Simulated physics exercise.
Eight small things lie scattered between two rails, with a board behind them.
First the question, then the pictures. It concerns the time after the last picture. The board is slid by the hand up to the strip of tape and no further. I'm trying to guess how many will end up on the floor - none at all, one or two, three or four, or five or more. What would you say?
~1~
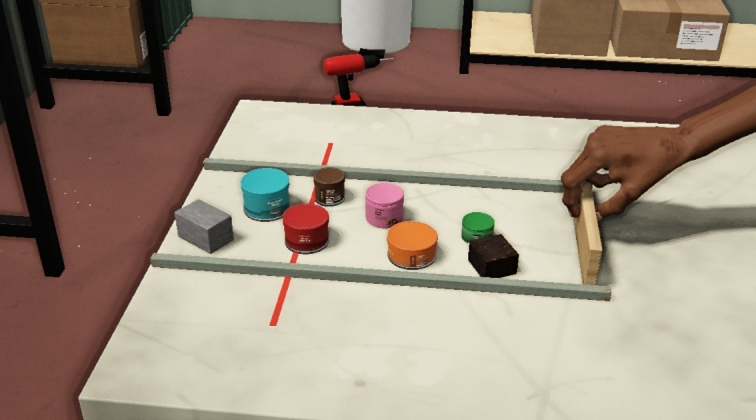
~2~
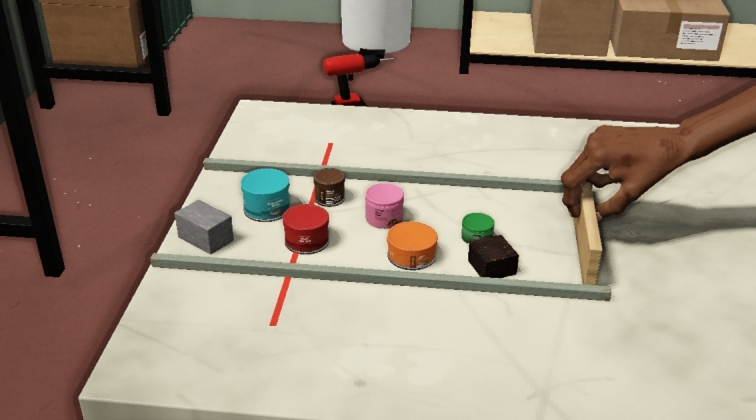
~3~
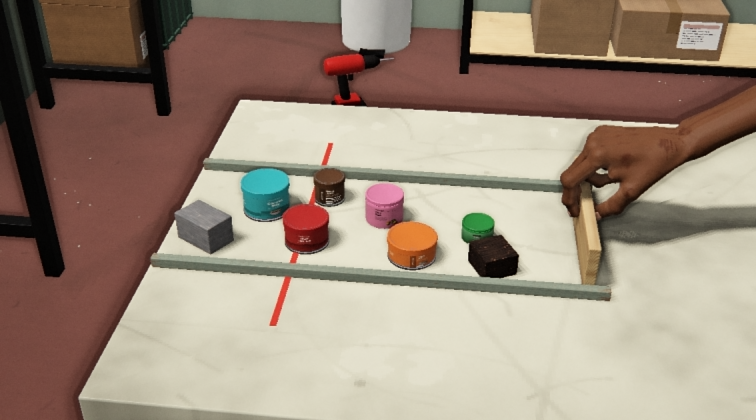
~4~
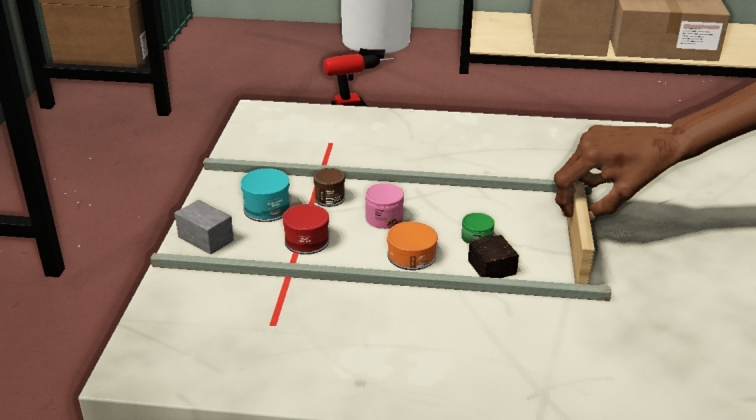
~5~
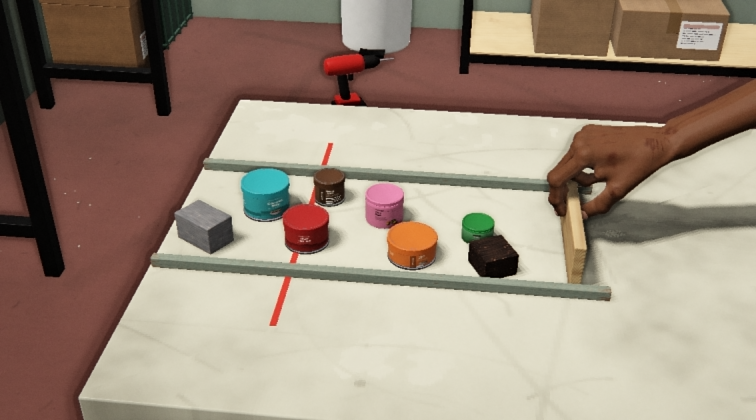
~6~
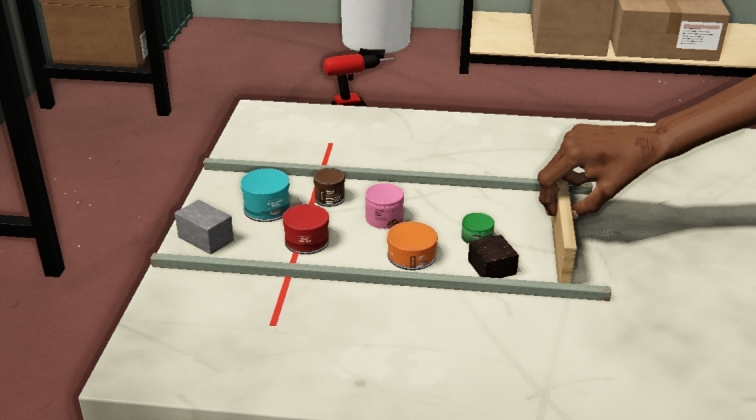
The count that falls off is none.
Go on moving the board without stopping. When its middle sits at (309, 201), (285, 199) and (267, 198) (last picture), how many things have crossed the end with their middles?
The numbers past the end are 0, 0 and 1.
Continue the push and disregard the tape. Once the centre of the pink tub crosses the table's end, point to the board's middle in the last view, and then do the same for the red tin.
The middle is at (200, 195) when it's the pink tub, and at (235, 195) when it's the red tin.
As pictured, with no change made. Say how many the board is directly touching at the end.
Count recorded: 4.
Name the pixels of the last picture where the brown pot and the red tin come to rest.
The first ends close to (301, 179), the second close to (216, 212).
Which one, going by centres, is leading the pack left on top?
The grey block winds up nearest.
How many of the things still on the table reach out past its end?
As for overhanging, the count is 1.
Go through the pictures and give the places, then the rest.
In the first picture, grey block (204, 226); turquoise pot (266, 195); red tin (306, 229); board (585, 219); tape (306, 220).
In the second picture, turquoise pot (266, 195); orange pot (412, 246).
In the third picture, red tin (306, 229); pink tub (385, 206).
In the fourth picture, grey block (204, 227); green tub (478, 229).
In the fifth picture, turquoise pot (266, 195); brown pot (329, 187).
In the sixth picture, grey block (204, 227); turquoise pot (266, 195); red tin (306, 229); board (561, 218); tape (306, 220).
Soon after, none off yet; grey block at rest near (204, 227); turquoise pot at rest near (266, 195); red tin at rest near (306, 229).
At rest, the number that fall off is zero.
